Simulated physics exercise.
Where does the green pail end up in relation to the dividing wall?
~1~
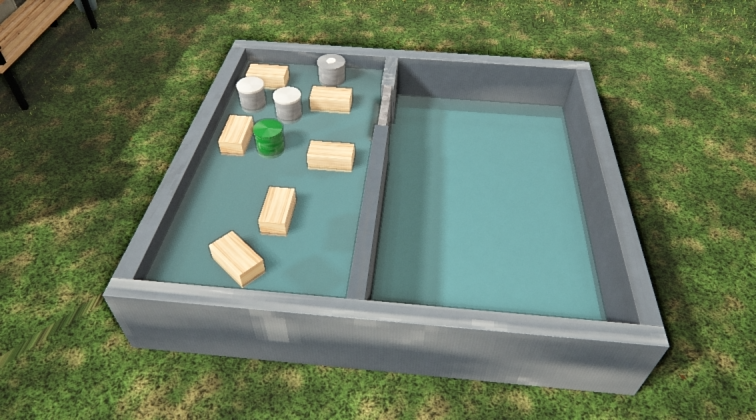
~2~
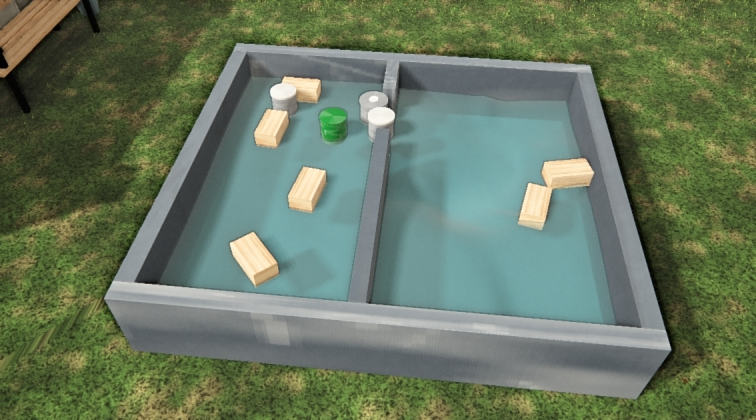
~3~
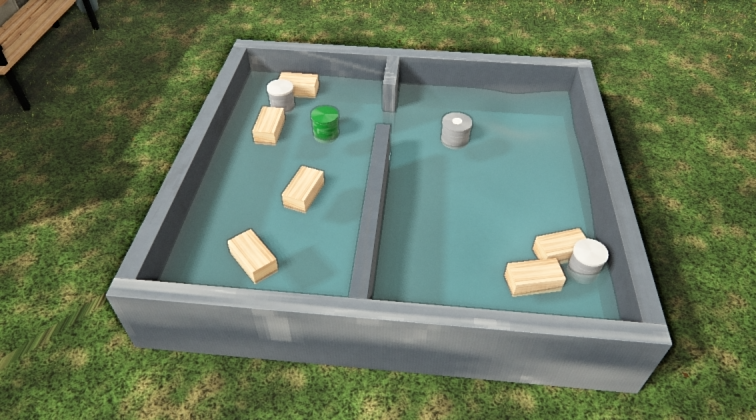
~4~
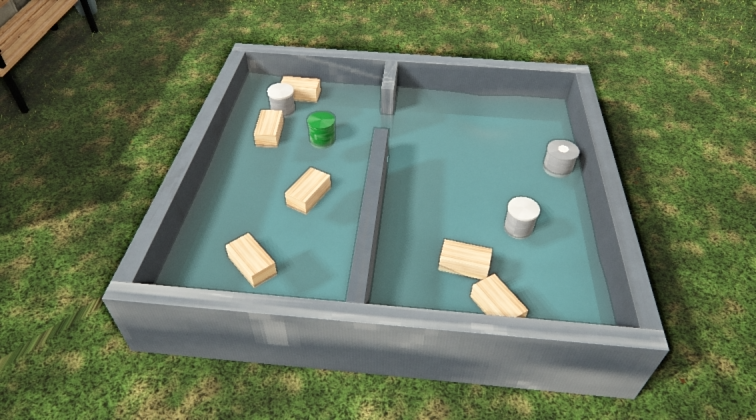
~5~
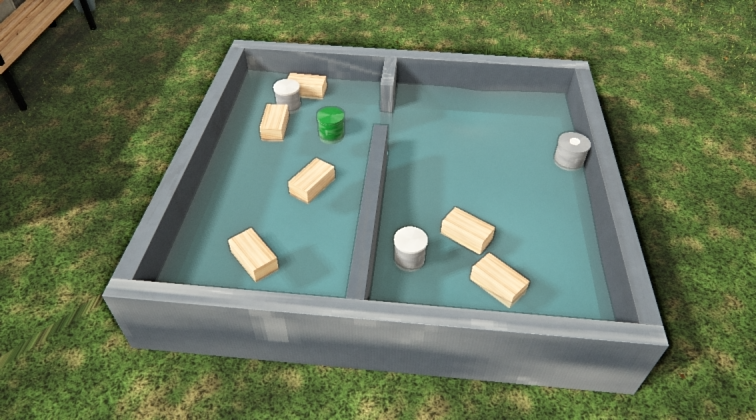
It ends up still floating on the left side, short of the dividing wall, having drifted only a little to the right.
